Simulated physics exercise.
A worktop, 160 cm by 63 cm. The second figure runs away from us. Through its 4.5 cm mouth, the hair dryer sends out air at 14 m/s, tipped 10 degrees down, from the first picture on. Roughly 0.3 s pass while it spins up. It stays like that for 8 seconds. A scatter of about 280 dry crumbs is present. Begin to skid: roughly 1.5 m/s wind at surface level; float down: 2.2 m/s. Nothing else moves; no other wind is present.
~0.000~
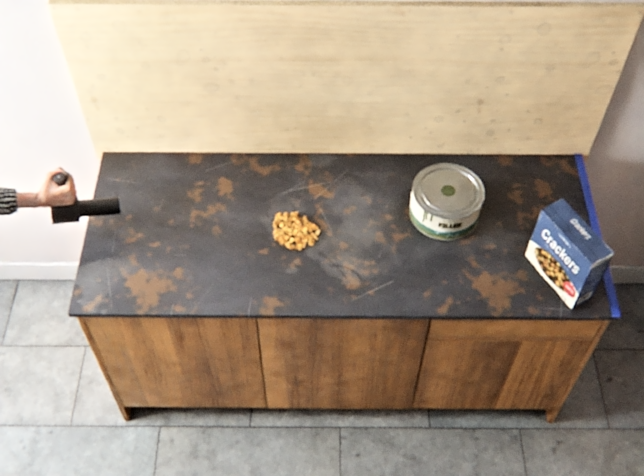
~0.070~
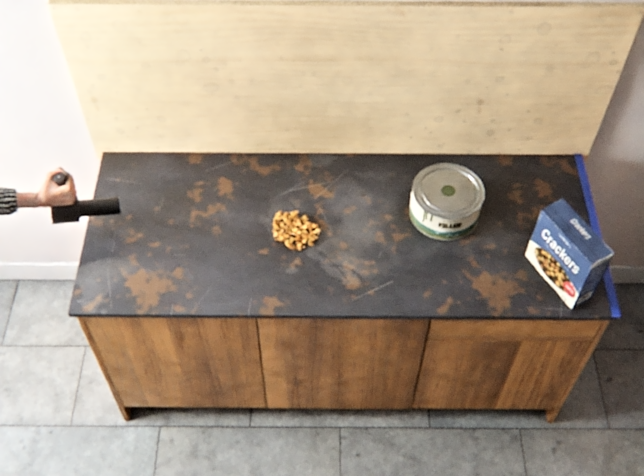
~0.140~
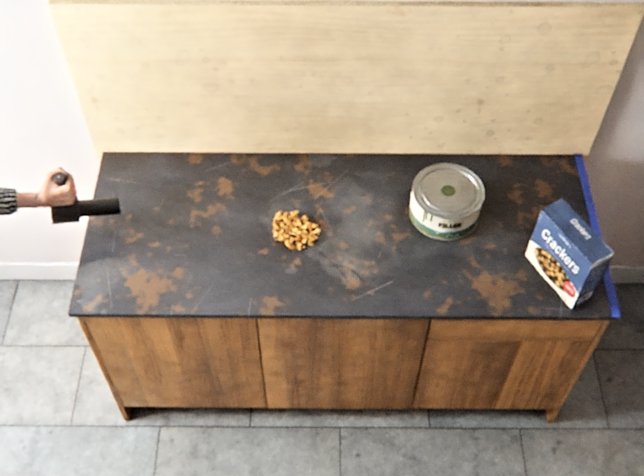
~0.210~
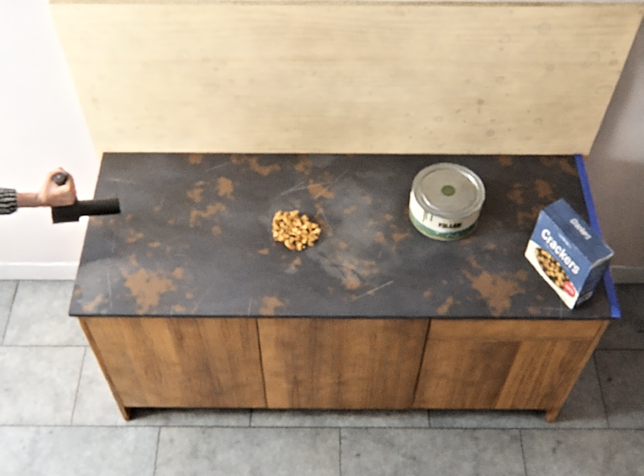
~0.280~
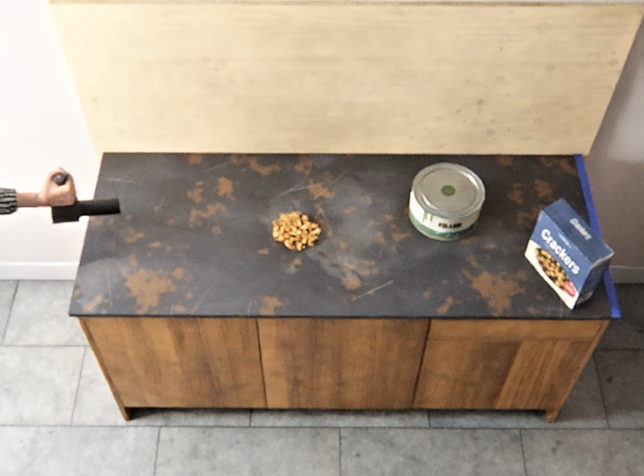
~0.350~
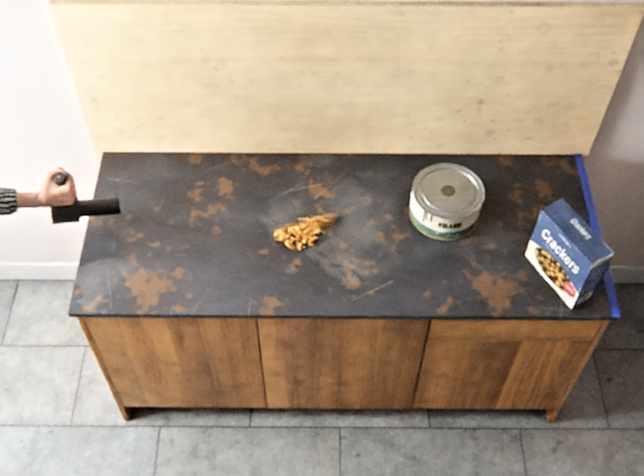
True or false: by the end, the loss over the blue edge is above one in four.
False.
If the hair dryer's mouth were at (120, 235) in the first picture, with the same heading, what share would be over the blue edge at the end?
30 per cent, roughly.
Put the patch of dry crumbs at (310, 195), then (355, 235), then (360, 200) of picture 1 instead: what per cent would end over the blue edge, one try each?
80 %, 0 %, 70 %.
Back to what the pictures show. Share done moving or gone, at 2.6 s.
It comes to some 15 per cent.
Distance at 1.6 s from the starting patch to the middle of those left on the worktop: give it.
Centre offset: Approx. 45 cm.
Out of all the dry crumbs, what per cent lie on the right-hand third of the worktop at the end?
70 %.
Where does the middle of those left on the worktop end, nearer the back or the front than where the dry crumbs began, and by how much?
To the near part, near enough 10 cm.
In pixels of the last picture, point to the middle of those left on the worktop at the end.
I'd put it close to (493, 258) in the last view.
After 1.6 s, 1 % are over the blue edge; the middle of those still in play is near (437, 268); 11 % have settled or left.
After 2.6 s, 1 % are over the blue edge; the middle of those still in play is near (454, 260); 16 % have settled or left.
After 4.4 s, 1 % are over the blue edge; the middle of those still in play is near (482, 271); 24 % have settled or left.
After 8.0 s, at the end, 2 % are over the blue edge; the middle of those still in play is near (493, 258).
